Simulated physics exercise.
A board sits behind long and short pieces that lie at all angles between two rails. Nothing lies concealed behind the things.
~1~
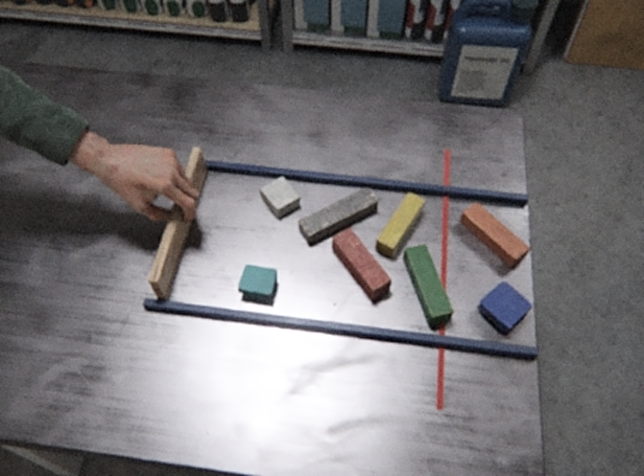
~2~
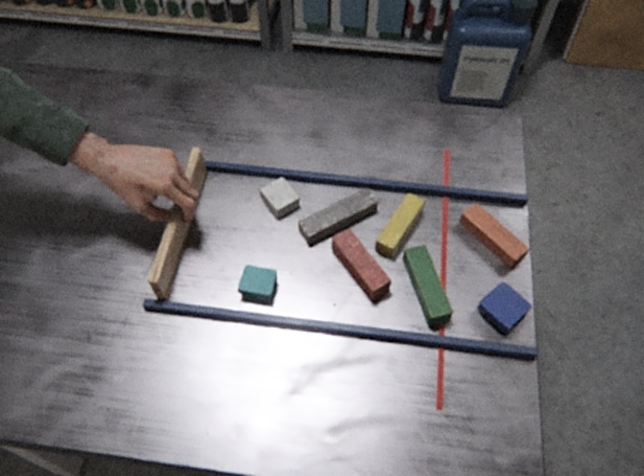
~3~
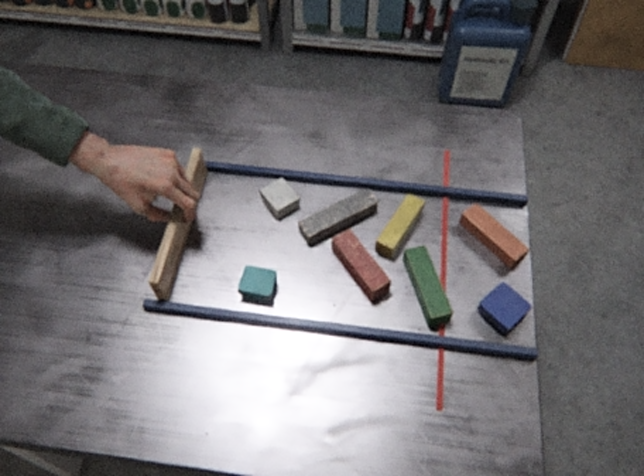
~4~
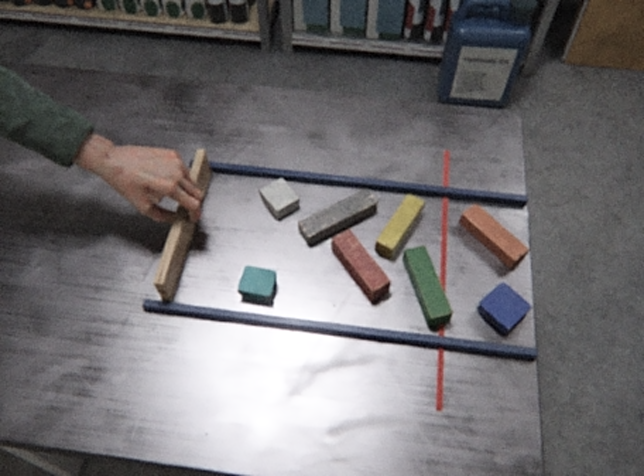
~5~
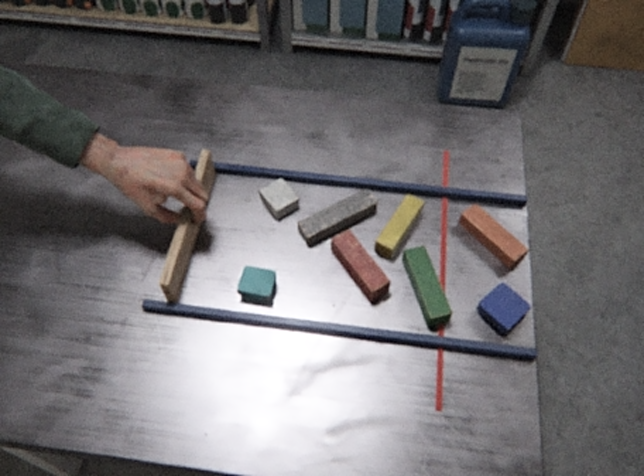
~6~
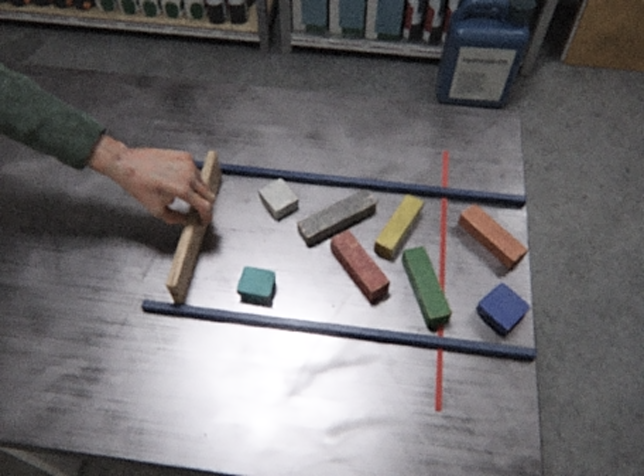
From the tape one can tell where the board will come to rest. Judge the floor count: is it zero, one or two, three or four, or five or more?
Looks like just one or two of them go over the edge.
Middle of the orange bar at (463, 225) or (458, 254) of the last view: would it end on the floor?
Orange bar - first try slides off, second try is safe.
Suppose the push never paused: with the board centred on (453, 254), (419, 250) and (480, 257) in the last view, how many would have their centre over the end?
Per position: 2 / 0 / 3.
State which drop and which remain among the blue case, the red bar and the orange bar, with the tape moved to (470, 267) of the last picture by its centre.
Taking each: The blue case topples, the red bar holds its spot, the orange bar topples.
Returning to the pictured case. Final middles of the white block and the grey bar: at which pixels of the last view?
Reading them off: First (466, 213); then (481, 234).
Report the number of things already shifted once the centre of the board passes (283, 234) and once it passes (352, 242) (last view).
The count reaches 2 first and 5 second.
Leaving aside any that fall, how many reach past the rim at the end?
1 in all.
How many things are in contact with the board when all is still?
It's touching 4 at the end.
A little later, none off yet; blue case at rest near (502, 309); orange bar at rest near (492, 236); green bar at rest near (425, 286).
Next, none off yet; blue case at rest near (502, 309); orange bar at rest near (492, 236); green bar shifted a little near (437, 287).
When it is over, the number that fall off is one or two; down, orange bar and blue case.
